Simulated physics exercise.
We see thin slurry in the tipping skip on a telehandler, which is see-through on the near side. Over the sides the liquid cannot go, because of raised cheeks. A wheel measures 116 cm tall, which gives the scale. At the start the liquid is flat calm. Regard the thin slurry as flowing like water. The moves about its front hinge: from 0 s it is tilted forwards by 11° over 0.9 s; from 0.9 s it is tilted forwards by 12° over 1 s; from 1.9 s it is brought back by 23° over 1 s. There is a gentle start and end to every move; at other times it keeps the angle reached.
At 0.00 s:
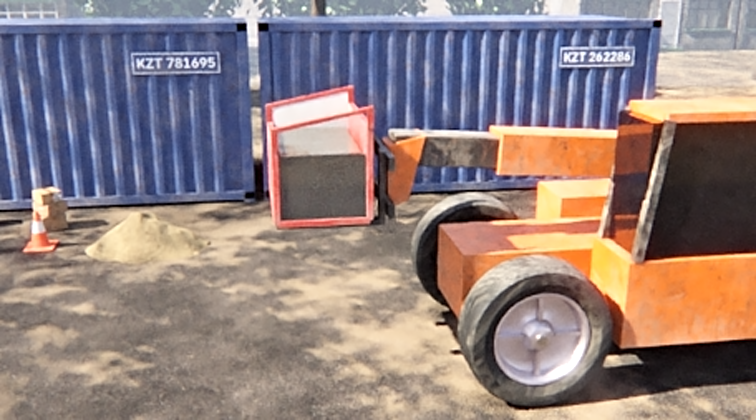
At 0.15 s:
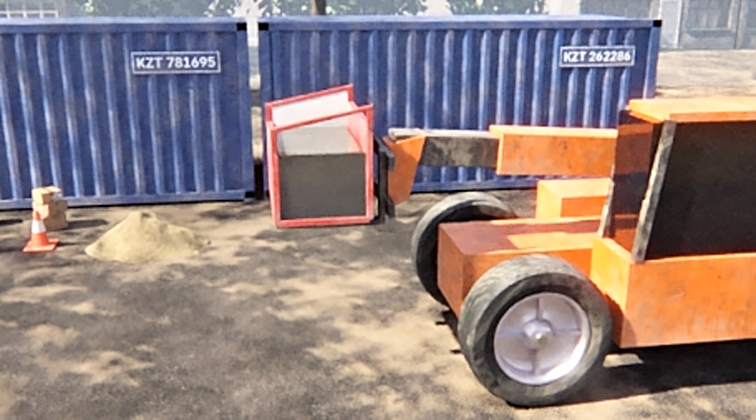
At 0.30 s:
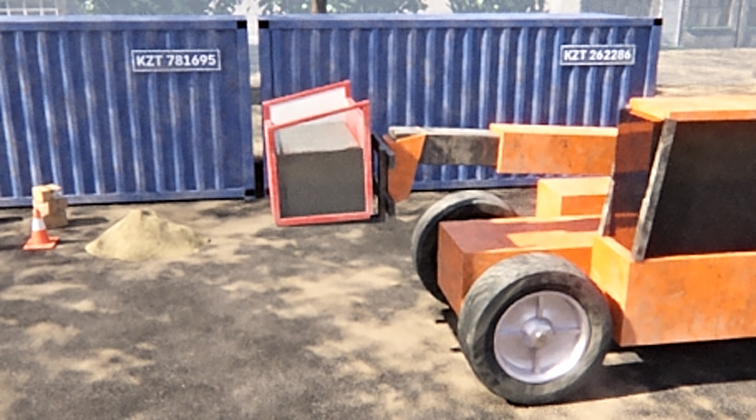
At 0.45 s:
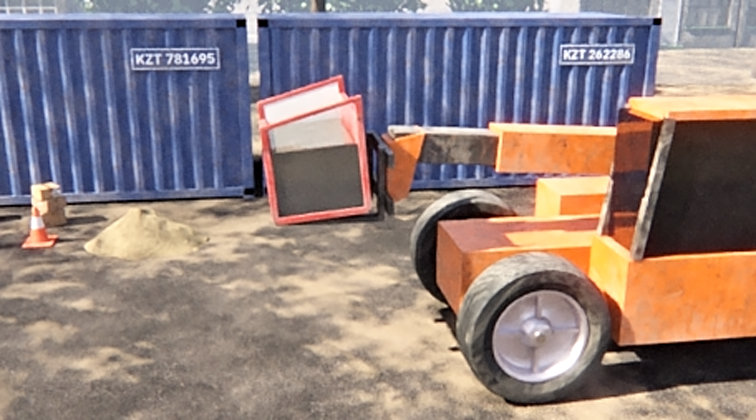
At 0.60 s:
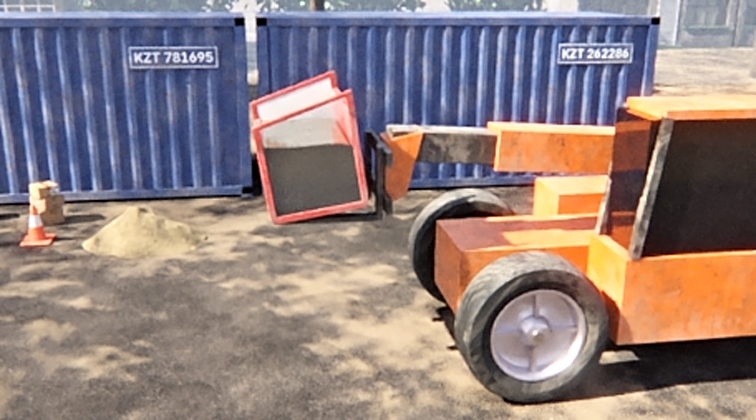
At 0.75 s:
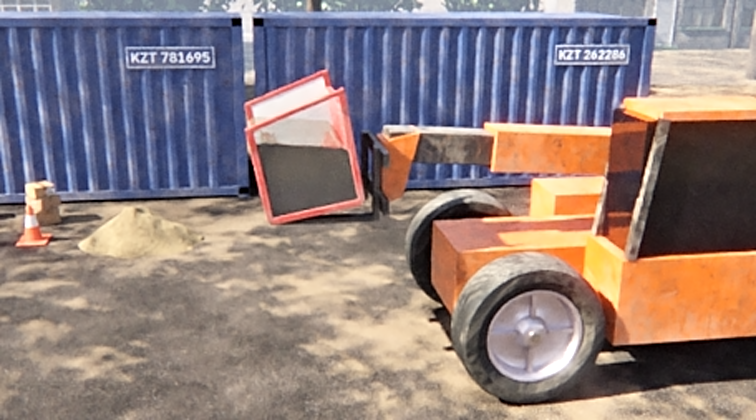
Red-framed skip of dark slurry on an orange telehandler gradually tilting forwards to the left, in front of blue shipping containers.
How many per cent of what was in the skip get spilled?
Roughly 13 per cent gets spilled.
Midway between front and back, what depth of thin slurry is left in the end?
About 40 cm.
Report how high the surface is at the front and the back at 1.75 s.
Level, front = 60 cm; level, back = 32 cm.
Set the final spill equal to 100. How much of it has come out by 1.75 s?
Around 30 percent of it.
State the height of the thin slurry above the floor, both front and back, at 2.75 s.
At that moment it stands around 36 cm in front and around 46 cm behind.
Then, 1.75 s in, the skip is at 23° forwards, the surface stands 32 cm at the back and 61 cm at the front; 4 per cent is out, over the front.
Then, 2.75 s in, the surface stands 46 cm at the back and 36 cm at the front; 13 per cent is out, over the front.
Then, 3.70 s in, the surface stands 47 cm at the back and 38 cm at the front; 13 per cent is out, over the front.
Then, 5.78 s in, 13 per cent is out, over the front, 46 of 350 litres.
